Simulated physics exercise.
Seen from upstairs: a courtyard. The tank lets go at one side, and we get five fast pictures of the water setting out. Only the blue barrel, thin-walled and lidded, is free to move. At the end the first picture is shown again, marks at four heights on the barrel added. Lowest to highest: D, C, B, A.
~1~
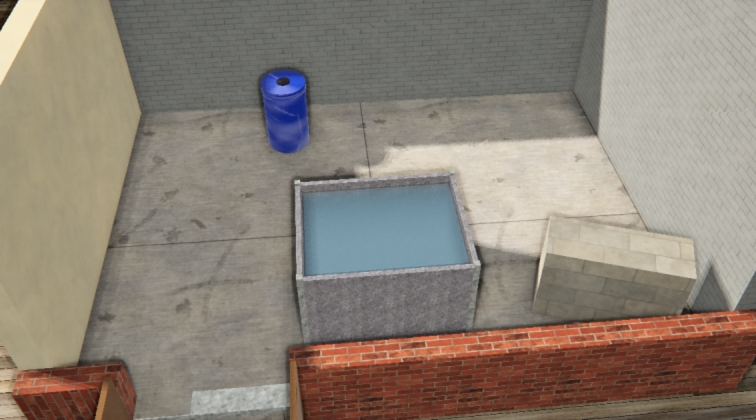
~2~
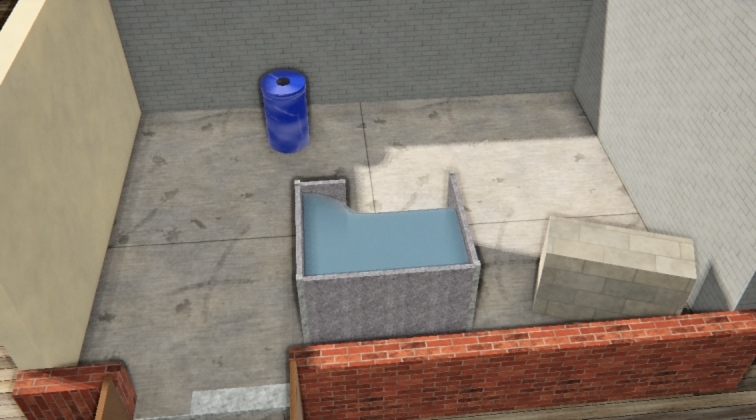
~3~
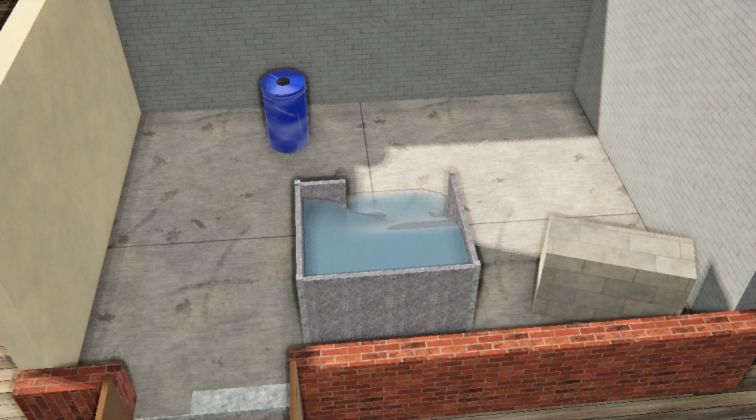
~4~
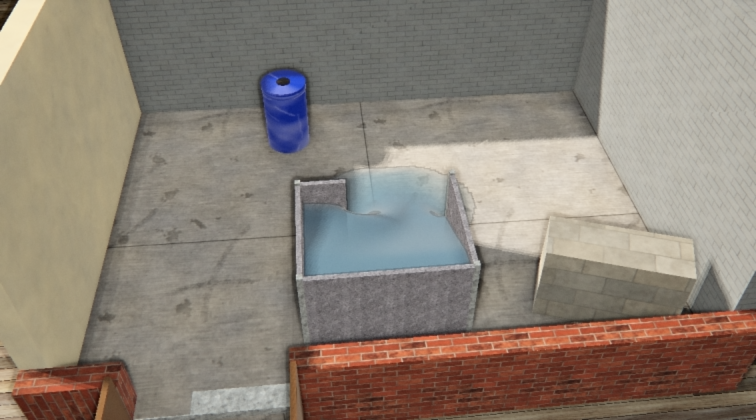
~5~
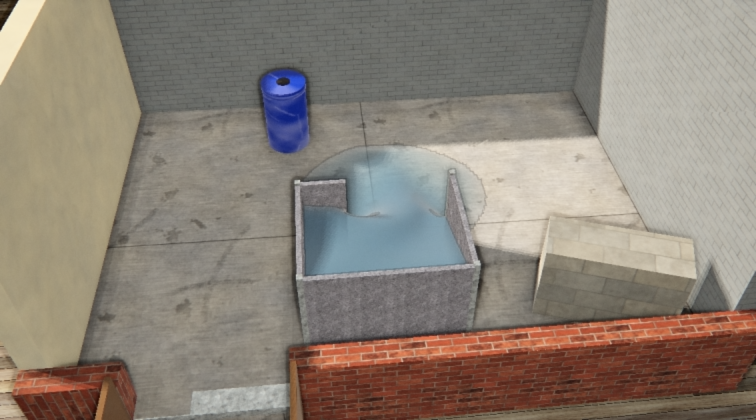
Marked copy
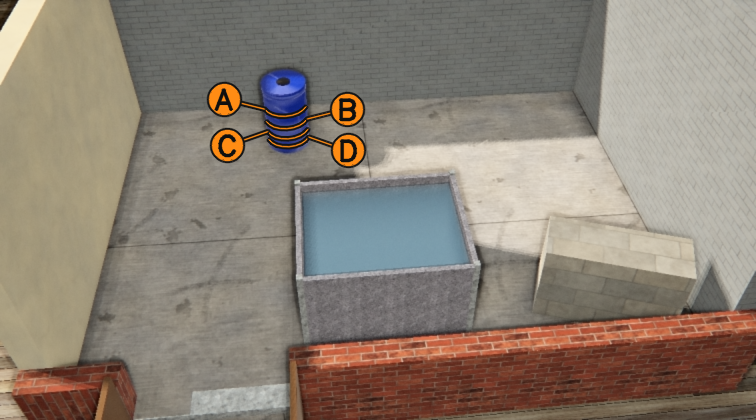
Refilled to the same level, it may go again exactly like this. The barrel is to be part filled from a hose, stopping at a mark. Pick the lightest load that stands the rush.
The limit is C.
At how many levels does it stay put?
Three of the four.
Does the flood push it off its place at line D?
Yes, that goes wrong.
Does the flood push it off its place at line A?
No.
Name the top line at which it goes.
That is line D.
On the marked copy, A at (285, 116); B at (286, 128); C at (288, 138); D at (288, 146); from the bottom up D, C, B, A.
Choosing A, it does not move.
Choosing B, it does not move.
Choosing C, it does not move.
Choosing D, it is pushed about its own width away.
